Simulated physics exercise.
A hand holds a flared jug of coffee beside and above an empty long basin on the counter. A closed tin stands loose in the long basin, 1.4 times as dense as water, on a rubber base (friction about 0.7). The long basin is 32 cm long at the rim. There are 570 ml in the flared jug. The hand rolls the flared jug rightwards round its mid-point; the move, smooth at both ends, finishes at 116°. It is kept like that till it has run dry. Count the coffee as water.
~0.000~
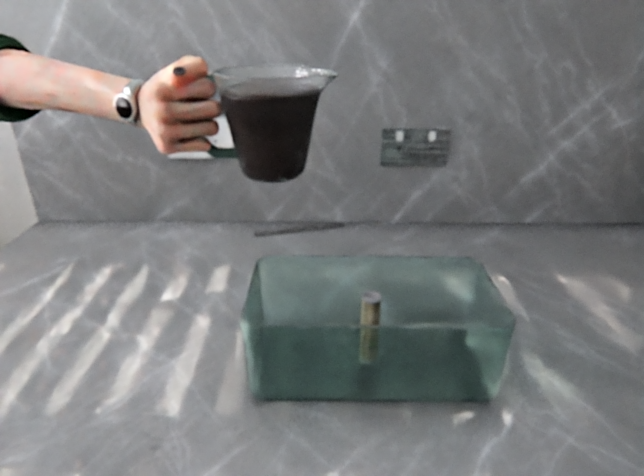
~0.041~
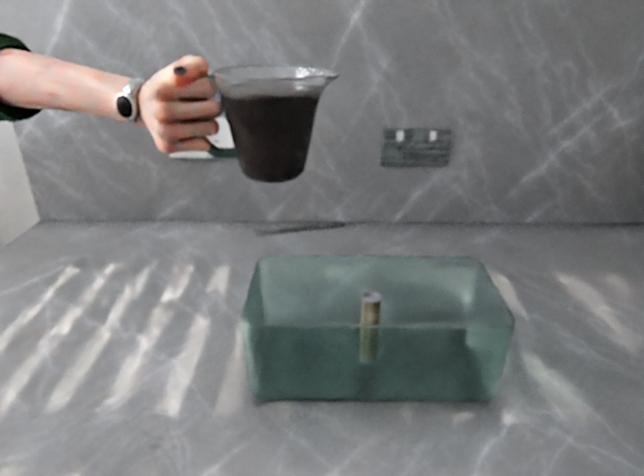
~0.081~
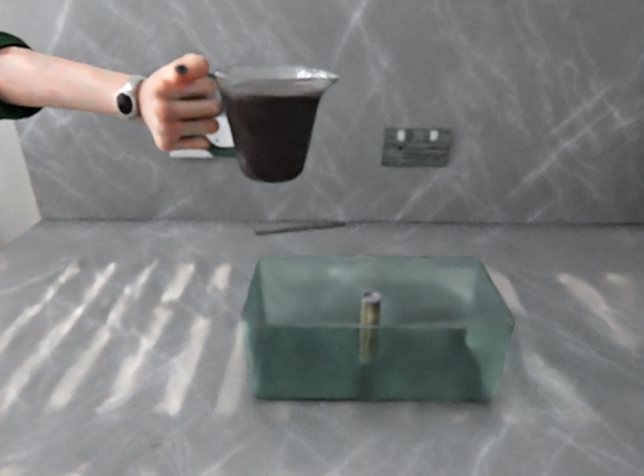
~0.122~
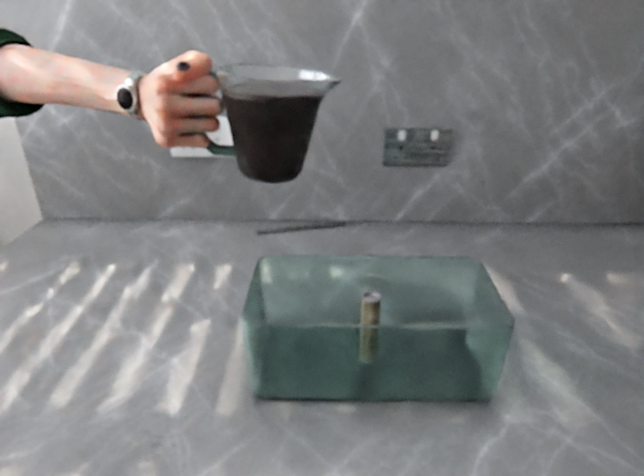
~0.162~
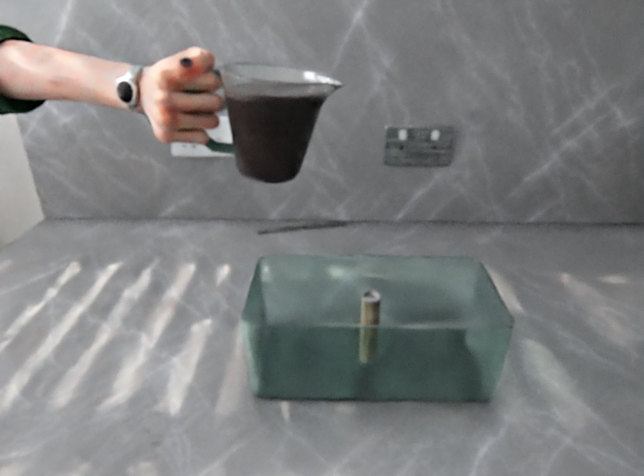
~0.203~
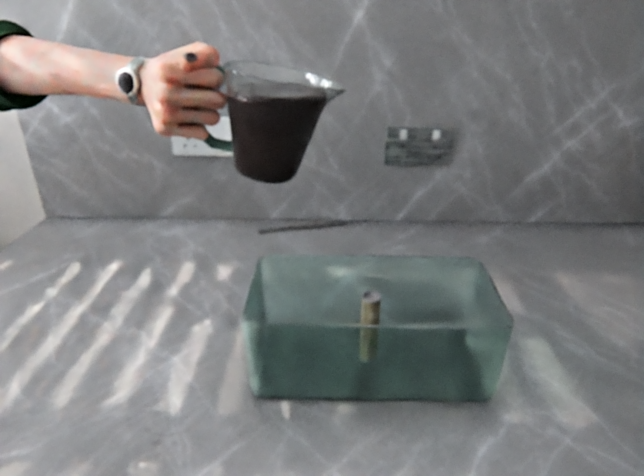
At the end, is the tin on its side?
It remains upright.
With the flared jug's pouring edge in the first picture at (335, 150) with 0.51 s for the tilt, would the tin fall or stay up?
Then it falls.
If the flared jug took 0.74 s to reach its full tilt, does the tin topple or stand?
The tin topples.
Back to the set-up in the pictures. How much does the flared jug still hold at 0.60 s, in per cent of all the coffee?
Near 66 in a hundred.
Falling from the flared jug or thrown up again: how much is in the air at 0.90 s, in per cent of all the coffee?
About 24 per cent.
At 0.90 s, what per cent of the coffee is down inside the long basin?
Near 70 in a hundred.
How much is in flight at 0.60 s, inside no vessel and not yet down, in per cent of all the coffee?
About 30 per cent.
Then, 0.60 s in, the tilt is 73° and 65 per cent is still to pour; the tin stands where it began.
Then, 0.90 s in, the tilt is 111° and 7 per cent is still to pour; the tin stands where it began.
Then, 1.21 s in, the tilt is 116° and 0 per cent is still to pour; the tin stands where it began.
Then, 1.54 s in, the tilt is 116° and 0 per cent is still to pour; the tin stands where it began.
Finally, the tin stands where it began.
